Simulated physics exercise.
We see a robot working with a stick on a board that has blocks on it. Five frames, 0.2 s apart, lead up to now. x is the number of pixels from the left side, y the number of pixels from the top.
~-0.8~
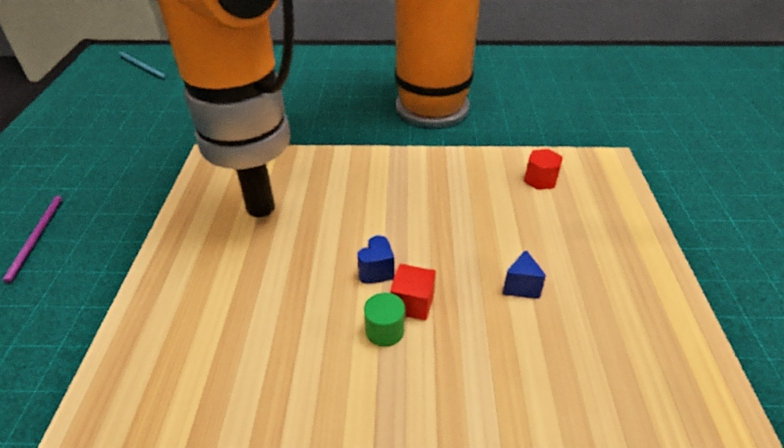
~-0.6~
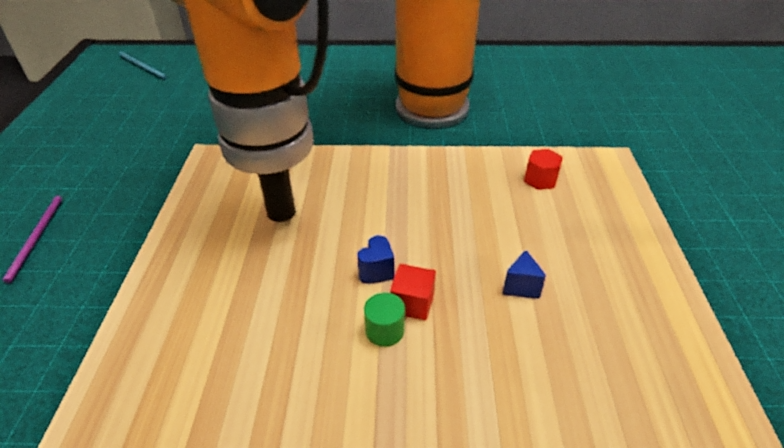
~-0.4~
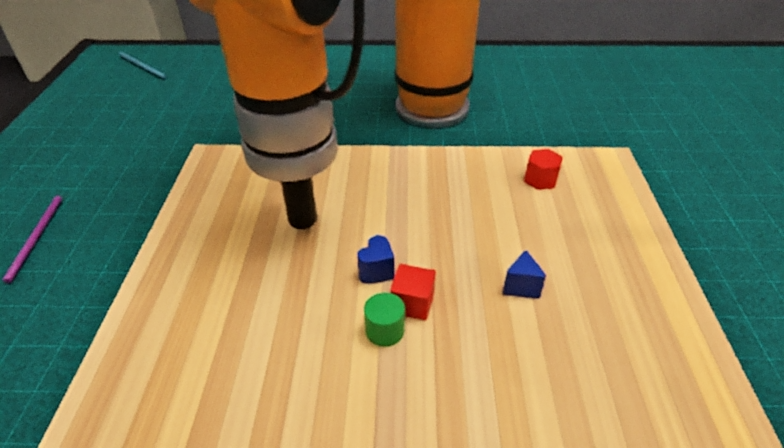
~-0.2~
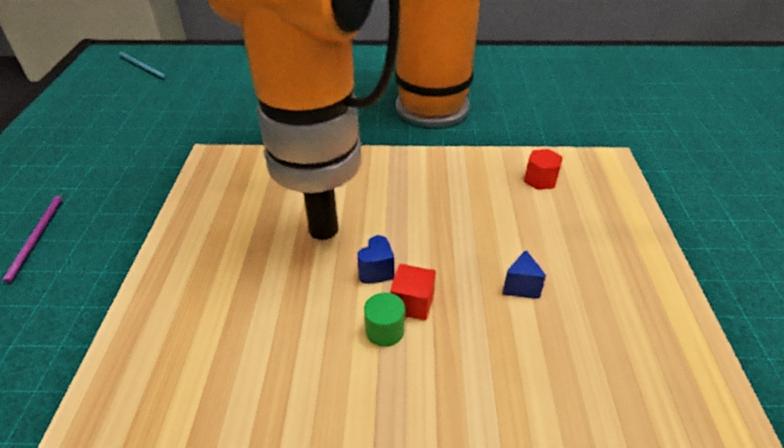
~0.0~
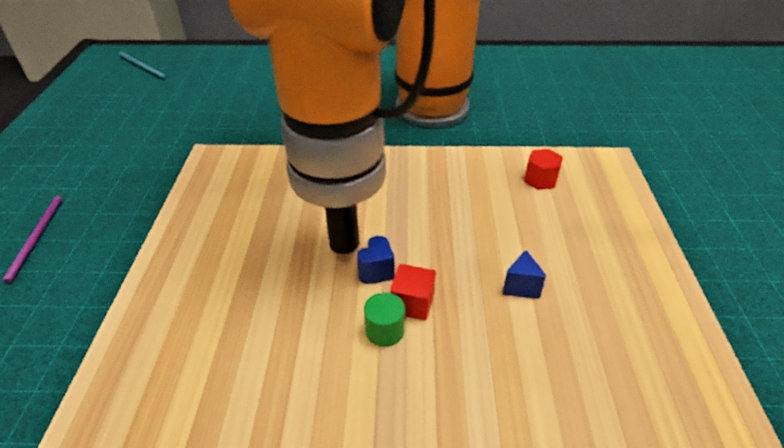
An orange and grey robot arm with a black stick reaches over a pale striped wooden board on a green gridded surface, seen from a raised, fixed view facing the arm. A blue heart-shaped block, red four-sided block and green cylinder cluster near the middle, with a blue triangular piece and red block to the right. The arm slides the stick rightward and slightly nearer, beside the heart, while every block stays still.
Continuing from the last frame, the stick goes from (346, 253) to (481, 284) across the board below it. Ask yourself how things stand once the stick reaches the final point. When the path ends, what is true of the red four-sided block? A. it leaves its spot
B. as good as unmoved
Choice A: It leaves its spot.
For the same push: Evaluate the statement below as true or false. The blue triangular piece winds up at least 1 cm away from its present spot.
Verdict: False.
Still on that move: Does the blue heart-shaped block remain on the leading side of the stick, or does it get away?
I'd say it has come free.
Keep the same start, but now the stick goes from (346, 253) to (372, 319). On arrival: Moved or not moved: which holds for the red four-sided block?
Answer: Unmoved.
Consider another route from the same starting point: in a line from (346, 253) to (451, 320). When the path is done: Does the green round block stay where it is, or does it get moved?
It holds its position.
What follows on the original path. One third of the way, stick (389, 255); blue heart-shaped block (395, 263), turned 45° clockwise; red four-sided block (421, 282), turned 15° clockwise.
Two thirds of the way, stick (435, 265); blue heart-shaped block (412, 270), turned 85° clockwise; red four-sided block (434, 294), turned 45° clockwise.
At the end, stick (482, 275); blue heart-shaped block (412, 270), turned 85° clockwise; red four-sided block (434, 294), turned 45° clockwise; blue triangular piece unmoved.
